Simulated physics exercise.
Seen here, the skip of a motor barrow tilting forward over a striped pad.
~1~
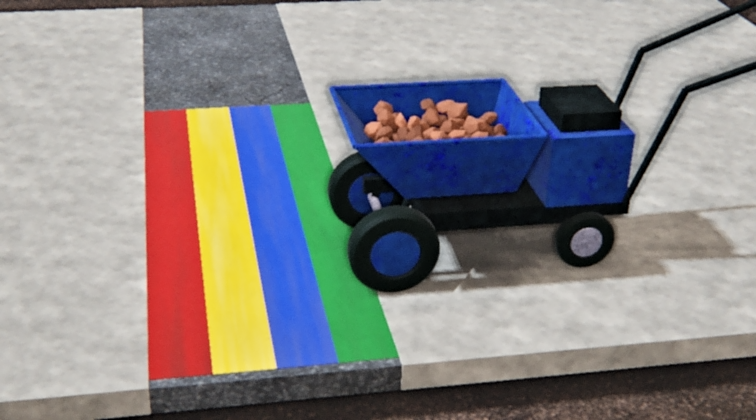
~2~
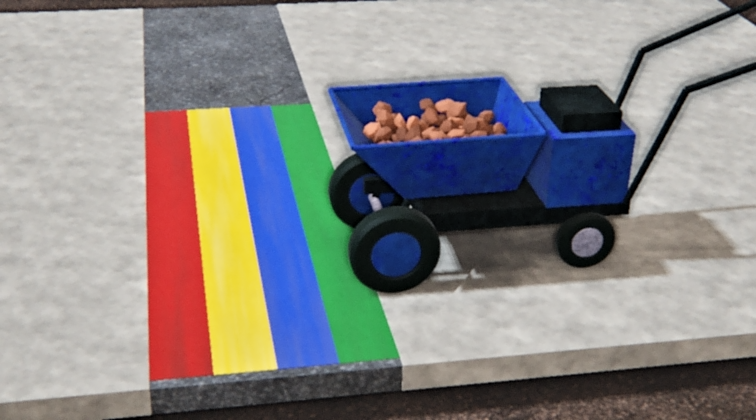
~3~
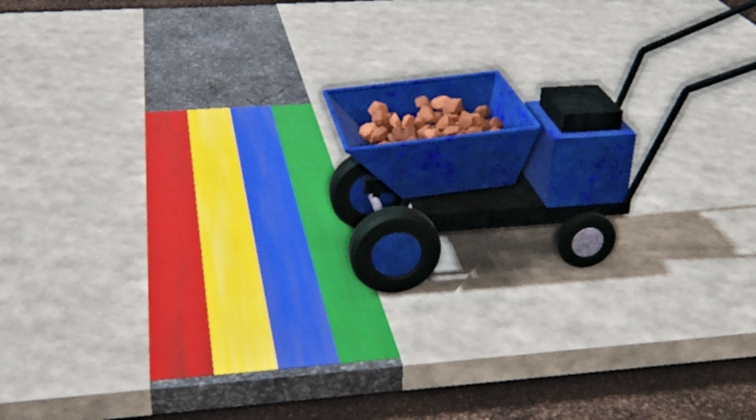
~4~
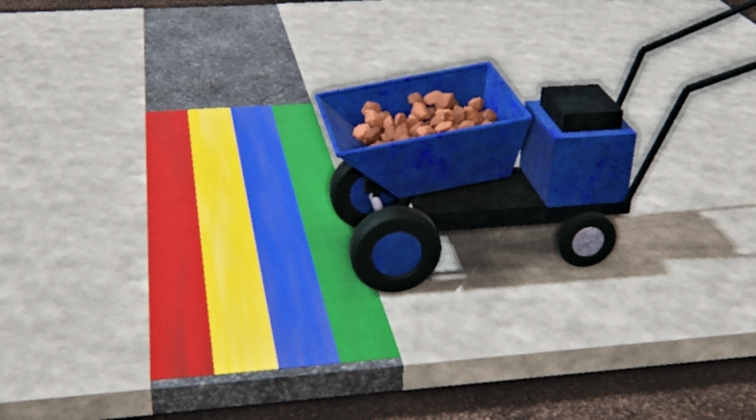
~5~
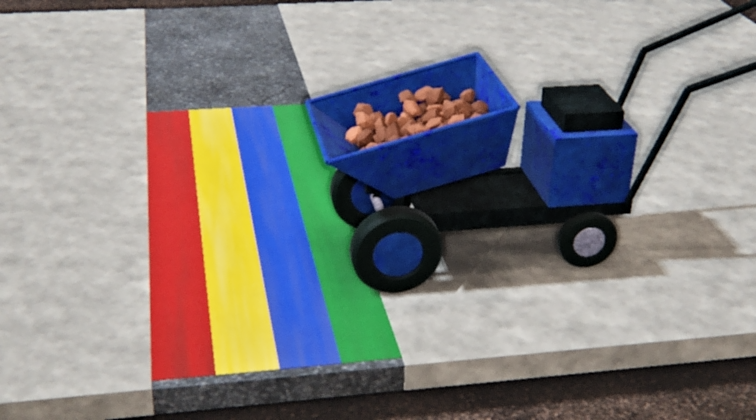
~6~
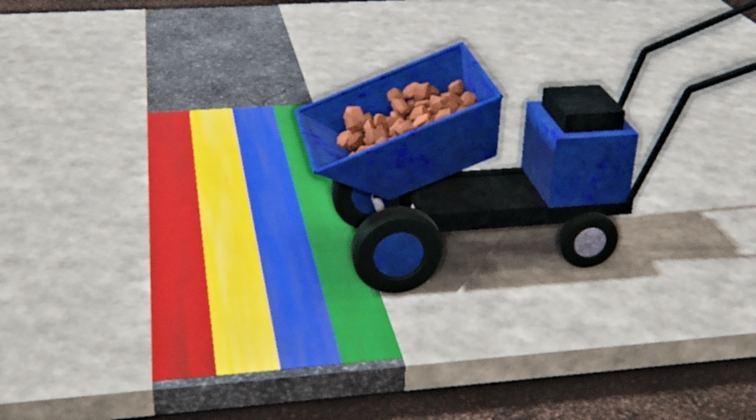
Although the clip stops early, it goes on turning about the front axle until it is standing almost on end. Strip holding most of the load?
Yellow.
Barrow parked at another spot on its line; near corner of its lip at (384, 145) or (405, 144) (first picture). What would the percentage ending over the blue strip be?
You'd get around 20 in a hundred, then 40 in a hundred.
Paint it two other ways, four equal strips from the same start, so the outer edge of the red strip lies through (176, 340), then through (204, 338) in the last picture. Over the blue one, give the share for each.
0 and 0 in a hundred.
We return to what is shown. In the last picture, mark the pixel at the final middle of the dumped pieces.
Once it all stops, the middle lies near (208, 266).
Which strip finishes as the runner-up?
Second: The strip in red.
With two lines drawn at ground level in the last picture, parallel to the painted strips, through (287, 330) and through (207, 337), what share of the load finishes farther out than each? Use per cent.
Near 80 % and 40 %.
Soon after the last picture, skip tipped steeply; all in the skip.
A little later, skip tipped right over; most in the skip; about a quarter over the yellow strip.
Later still, skip tipped right over; about a quarter in the skip; about half over the yellow strip; about a third over the red strip; a small part off the paint.
At rest, skip tipped right over; a small part in the skip; none over the green strip; a stray few over the blue strip; about half over the yellow strip; about a quarter over the red strip; a small part off the paint.
